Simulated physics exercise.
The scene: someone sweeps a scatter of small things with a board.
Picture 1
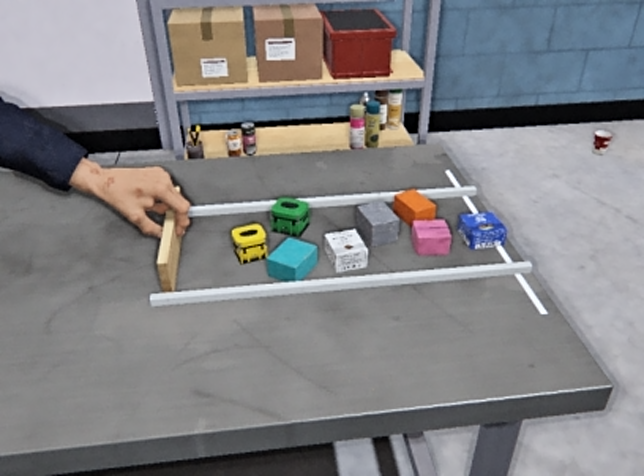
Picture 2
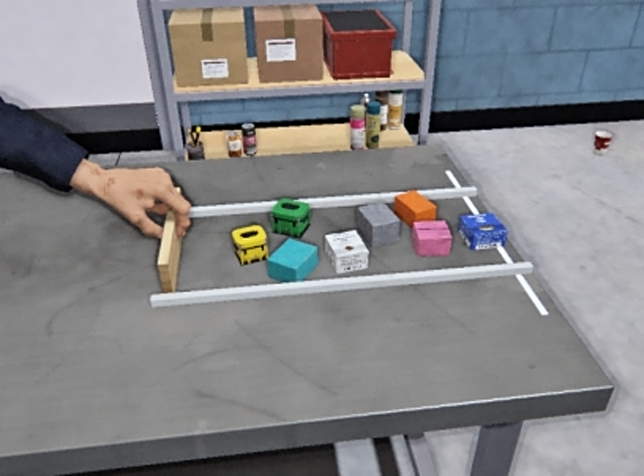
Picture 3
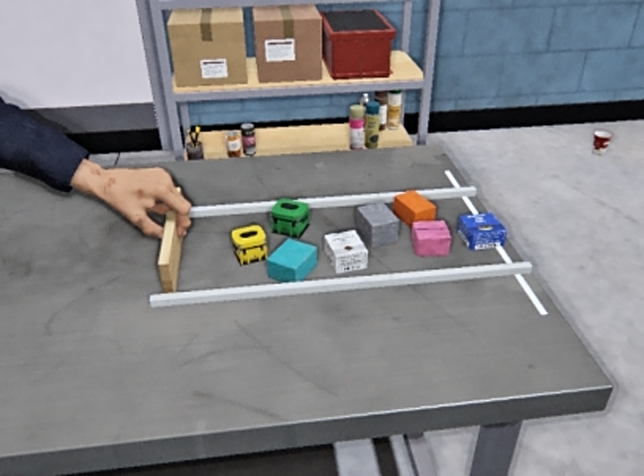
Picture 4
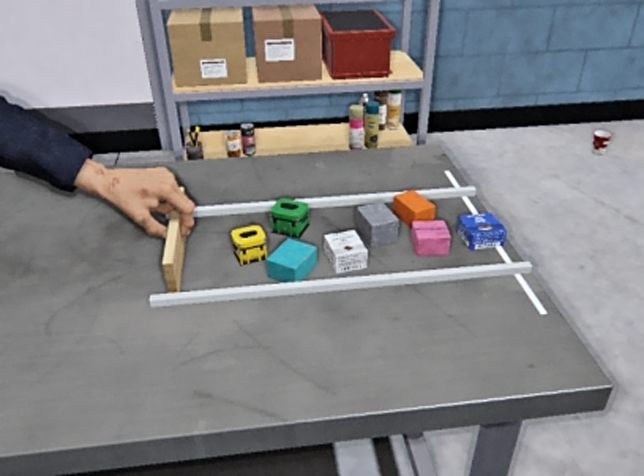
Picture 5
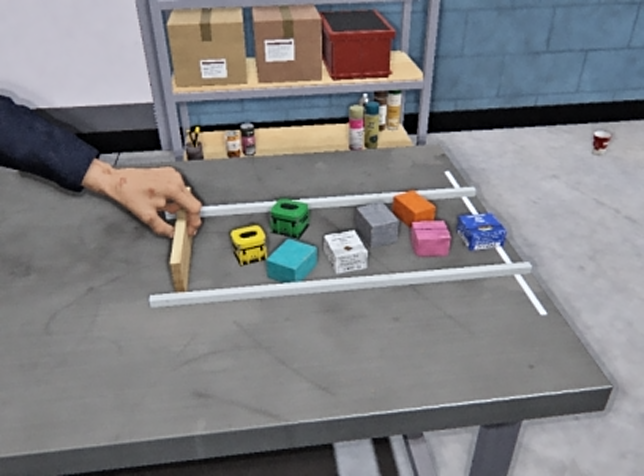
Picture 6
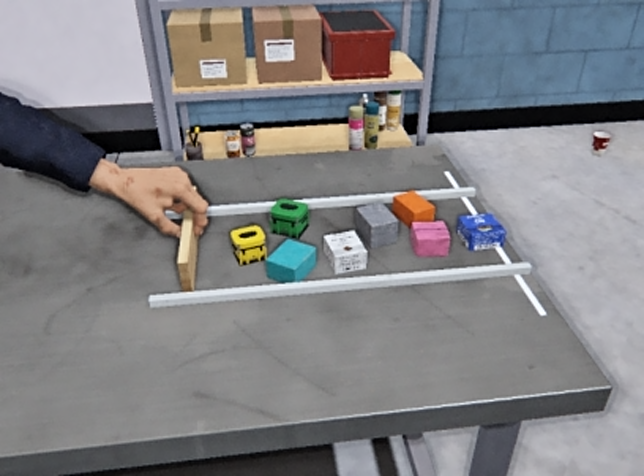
The footage shows a hand holding a small wooden board upright at the left end of two white rails on a grey table, then sliding it slightly right toward scattered colourful boxes and cases, which stay still.
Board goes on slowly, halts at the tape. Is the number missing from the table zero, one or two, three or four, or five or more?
It is five or more.
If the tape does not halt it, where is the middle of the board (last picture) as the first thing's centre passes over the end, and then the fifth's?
The first puts it near (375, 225), the next near (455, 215).
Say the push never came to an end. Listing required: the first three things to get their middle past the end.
Earliest first: The blue box, the pink box, the orange block.
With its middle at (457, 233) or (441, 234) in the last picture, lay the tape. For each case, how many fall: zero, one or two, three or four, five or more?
Result per position - first: Three or four, second: Just one or two.
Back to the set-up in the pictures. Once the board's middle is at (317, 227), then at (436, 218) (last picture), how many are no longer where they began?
Tally at point one: 5; at point two: 8.
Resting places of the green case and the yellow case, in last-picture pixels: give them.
Around (488, 198) and around (504, 225).
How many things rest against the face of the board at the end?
In contact: 2.
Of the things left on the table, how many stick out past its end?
In total, 2 of them.
Soon after, none off yet; blue box at rest near (481, 232); pink box at rest near (430, 239); orange block at rest near (413, 210).
After that, none off yet; blue box displaced a little near (492, 230); pink box displaced about its own width near (462, 236); orange block displaced a little near (425, 206).
And then, two off so far; blue box off the edge; pink box on its side near (529, 280); orange block displaced well along near (476, 198).
In the end, the number that fall off is five or more; gone, turquoise block, white box, grey block, orange block, pink box and blue box.
